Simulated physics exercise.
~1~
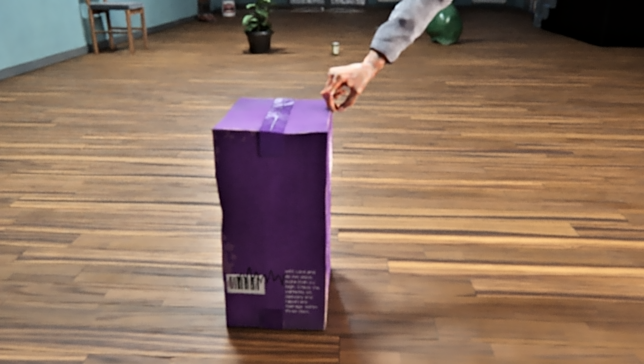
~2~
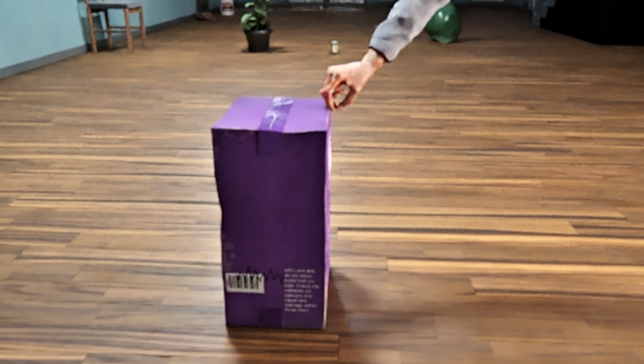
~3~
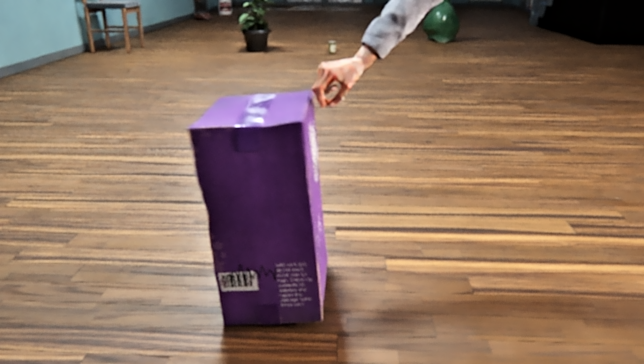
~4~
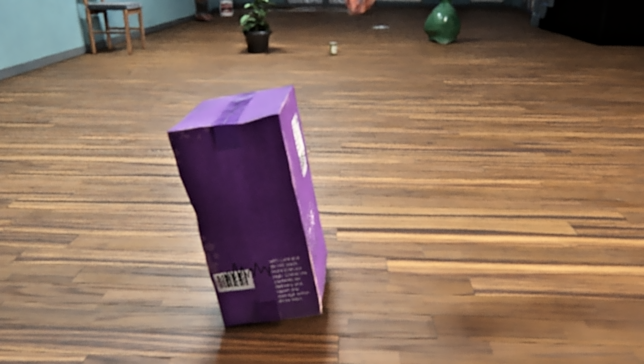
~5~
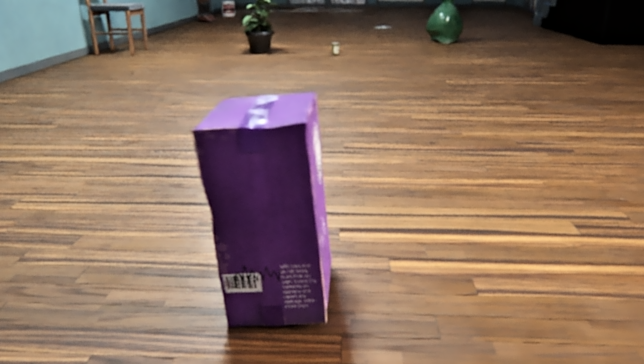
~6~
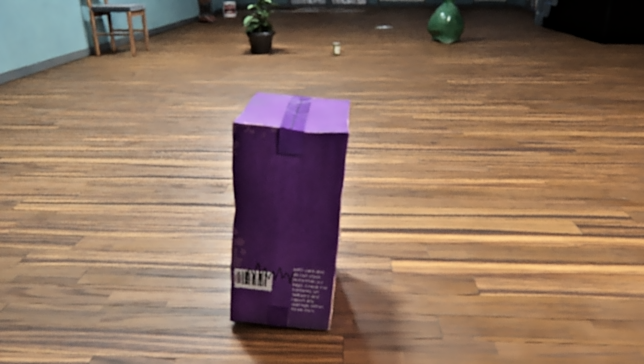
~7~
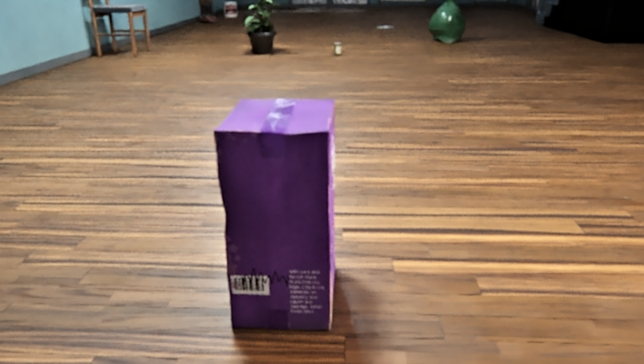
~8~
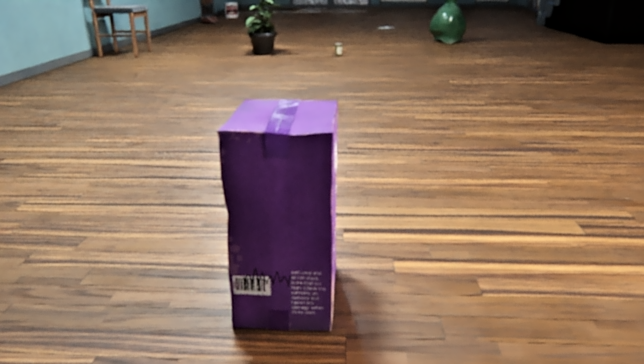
On a wooden floor, a hand tips a tall purple box, which rocks back upright.
